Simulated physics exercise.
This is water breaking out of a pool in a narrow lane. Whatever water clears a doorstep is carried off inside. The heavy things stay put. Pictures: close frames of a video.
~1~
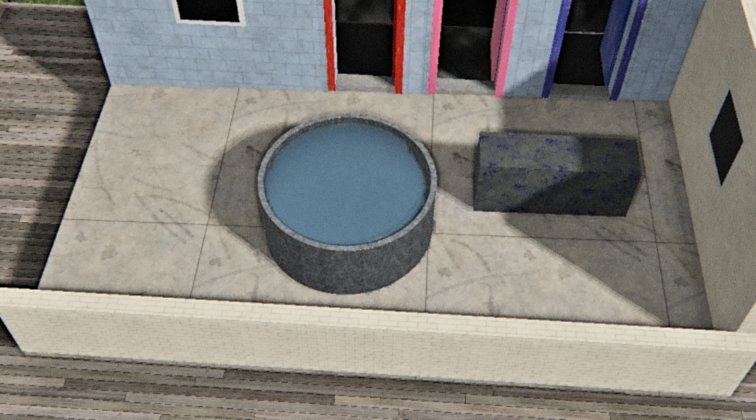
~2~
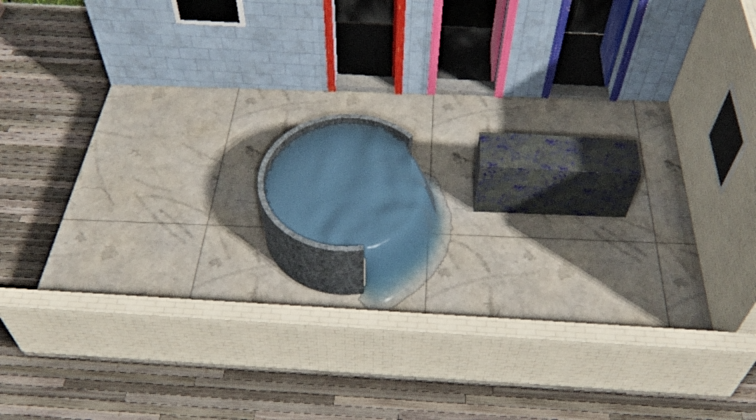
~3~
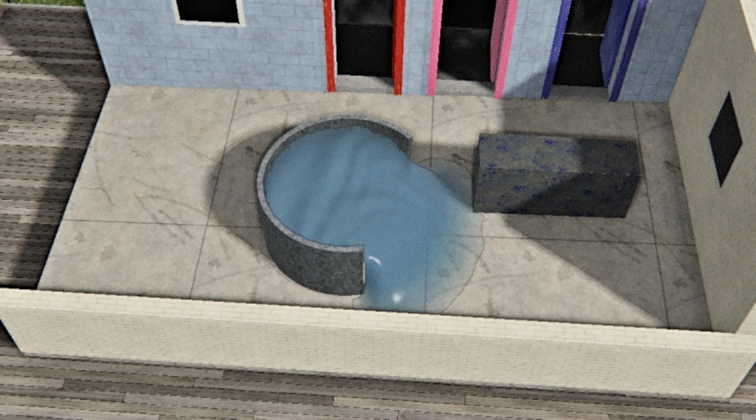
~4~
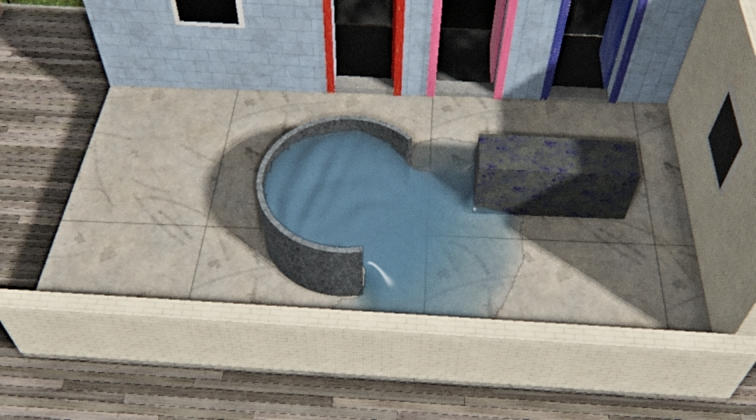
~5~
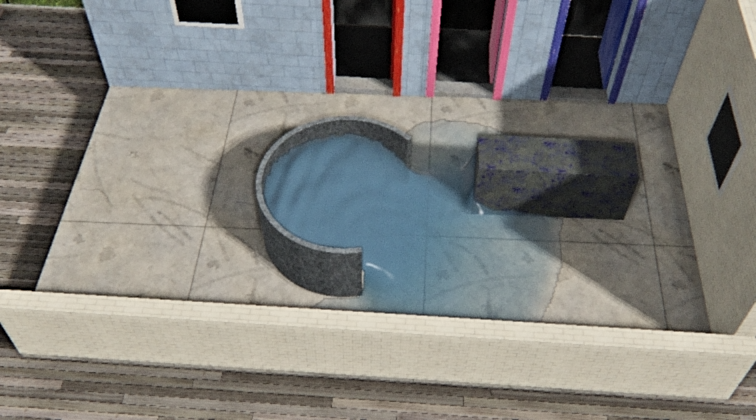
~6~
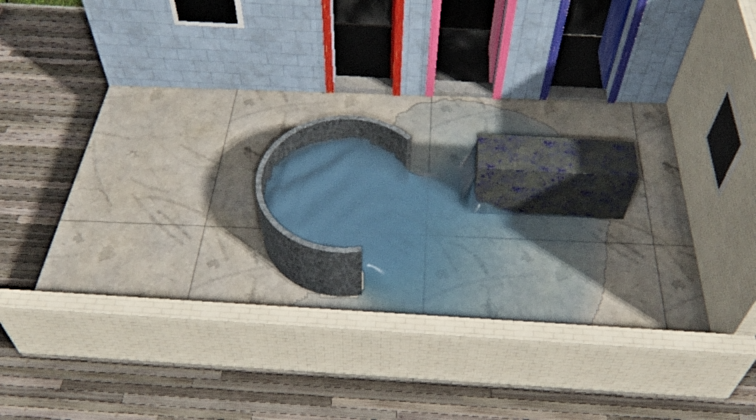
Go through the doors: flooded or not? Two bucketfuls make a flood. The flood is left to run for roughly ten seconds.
Blue door: Flooded. Pink door: Flooded. Red door: Not flooded.
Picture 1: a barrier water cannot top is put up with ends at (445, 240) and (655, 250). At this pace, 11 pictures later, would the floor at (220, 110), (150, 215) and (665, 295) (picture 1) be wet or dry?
In turn: Dry, no water, awash.
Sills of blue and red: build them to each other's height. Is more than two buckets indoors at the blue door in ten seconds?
After the swap, the blue one gives way.
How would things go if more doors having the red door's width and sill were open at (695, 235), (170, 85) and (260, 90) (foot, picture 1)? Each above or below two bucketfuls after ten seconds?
The first clears the line, the next misses the line, the last misses the line.
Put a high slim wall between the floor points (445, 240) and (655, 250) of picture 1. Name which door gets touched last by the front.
My answer: The door marked red.
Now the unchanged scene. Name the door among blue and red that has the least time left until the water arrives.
Answer: The one in blue.
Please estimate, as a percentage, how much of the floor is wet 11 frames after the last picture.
It comes to roughly 55 in a hundred.
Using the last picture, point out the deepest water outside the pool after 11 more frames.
At about (670, 358).
A moment on, water covers 45 % of the floor; the blue door under two buckets in, the pink door under two buckets in, the red door wet at the sill, nothing in.
Next, water covers 55 % of the floor; the blue door under two buckets in, the pink door over two buckets in, the red door wet at the sill, nothing in.
Then, water covers 75 % of the floor; the blue door over two buckets in, the pink door far over two buckets in, the red door wet at the sill, nothing in.
Later, water covers 95 % of the floor; the blue door far over two buckets in, the pink door far over two buckets in, the red door wet at the sill, nothing in.
In the end, water covers 85 % of the floor; the blue door far over two buckets in, the pink door far over two buckets in, the red door wet at the sill, nothing in.
